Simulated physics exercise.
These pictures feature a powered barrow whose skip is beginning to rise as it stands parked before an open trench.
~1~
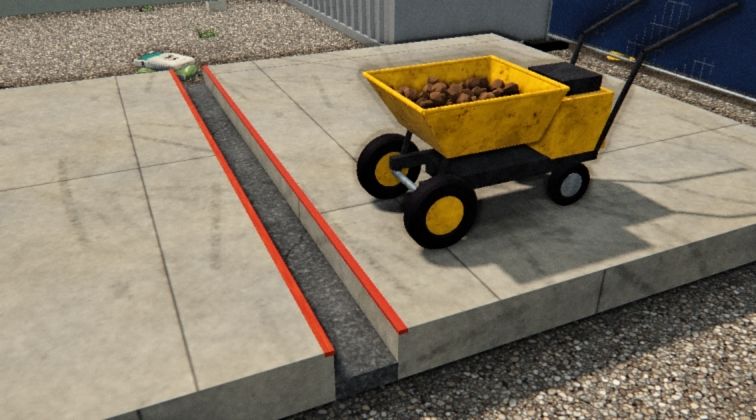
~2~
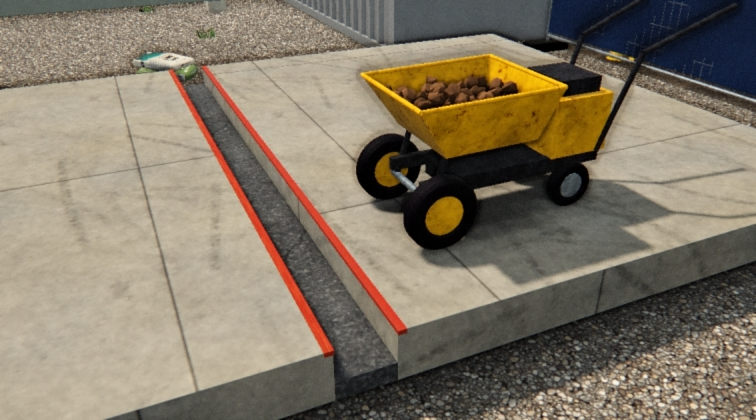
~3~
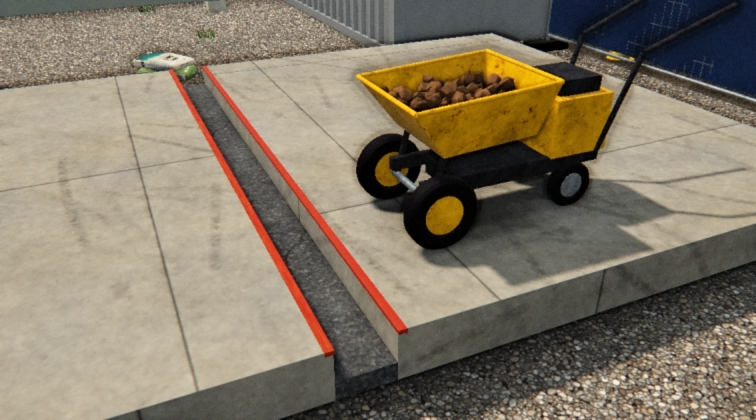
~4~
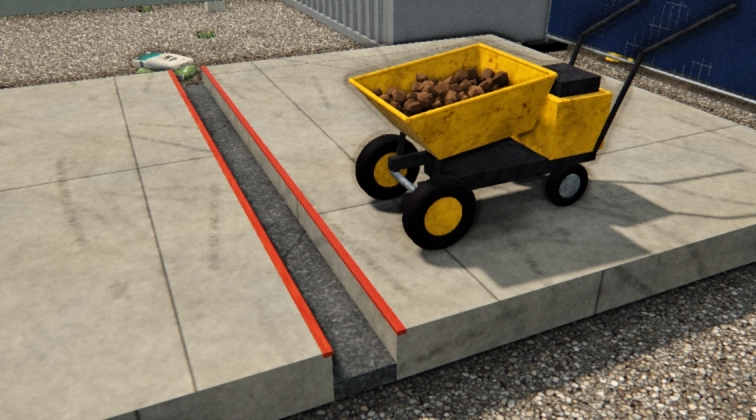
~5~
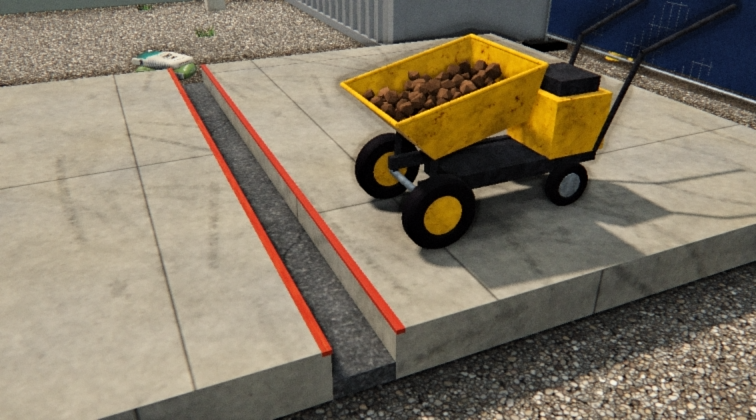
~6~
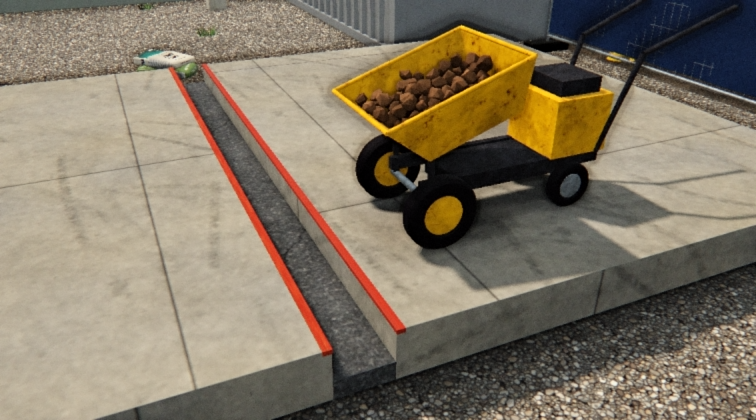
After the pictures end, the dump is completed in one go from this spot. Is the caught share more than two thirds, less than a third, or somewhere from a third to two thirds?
Mostly in, above two thirds.
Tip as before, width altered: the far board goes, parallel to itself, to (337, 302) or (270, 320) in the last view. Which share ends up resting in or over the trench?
20 % then 100 %, roughly.
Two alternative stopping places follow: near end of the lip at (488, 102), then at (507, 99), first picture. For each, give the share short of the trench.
First some 40, then 70 per cent.
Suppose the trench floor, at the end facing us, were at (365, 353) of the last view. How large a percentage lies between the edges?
70 %.
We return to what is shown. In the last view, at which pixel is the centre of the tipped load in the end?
At about (292, 257), give or take.
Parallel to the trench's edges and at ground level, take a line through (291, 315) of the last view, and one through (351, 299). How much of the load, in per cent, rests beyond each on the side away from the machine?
20 and 80 in a hundred.
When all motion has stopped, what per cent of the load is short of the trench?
Call it some 0 percent of the pieces.
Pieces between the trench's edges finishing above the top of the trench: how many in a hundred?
Estimate: Near 10 per cent.
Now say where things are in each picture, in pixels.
In the first picture, lip of the skip at (423, 112), level; top of the load at (442, 93), clay clods; first edge of the trench at (376, 292); far edge at (307, 311), the trench under half as wide as the skip, and about half as deep as wide.
In the second picture, lip of the skip at (421, 113), level; top of the load at (453, 98).
In the third picture, lip of the skip at (416, 116), tipped barely; top of the load at (461, 94).
In the fourth picture, lip of the skip at (408, 120), tipped a little; top of the load at (474, 93).
In the fifth picture, lip of the skip at (397, 125), tipped a little; top of the load at (459, 80).
In the sixth picture, lip of the skip at (387, 134), tipped clearly; top of the load at (467, 81); first edge of the trench at (374, 292); far edge at (305, 310).
Soon after the last picture, skip tipped steeply; all in the skip.
A little later, skip tipped right over; most in the skip; about a quarter in or heaped over the trench; a stray few beyond it.
Later still, skip tipped right over; a small part in the skip; about two thirds in or heaped over the trench; about a quarter beyond it.
At rest, skip tipped right over; most in or heaped over the trench; about a quarter beyond it.
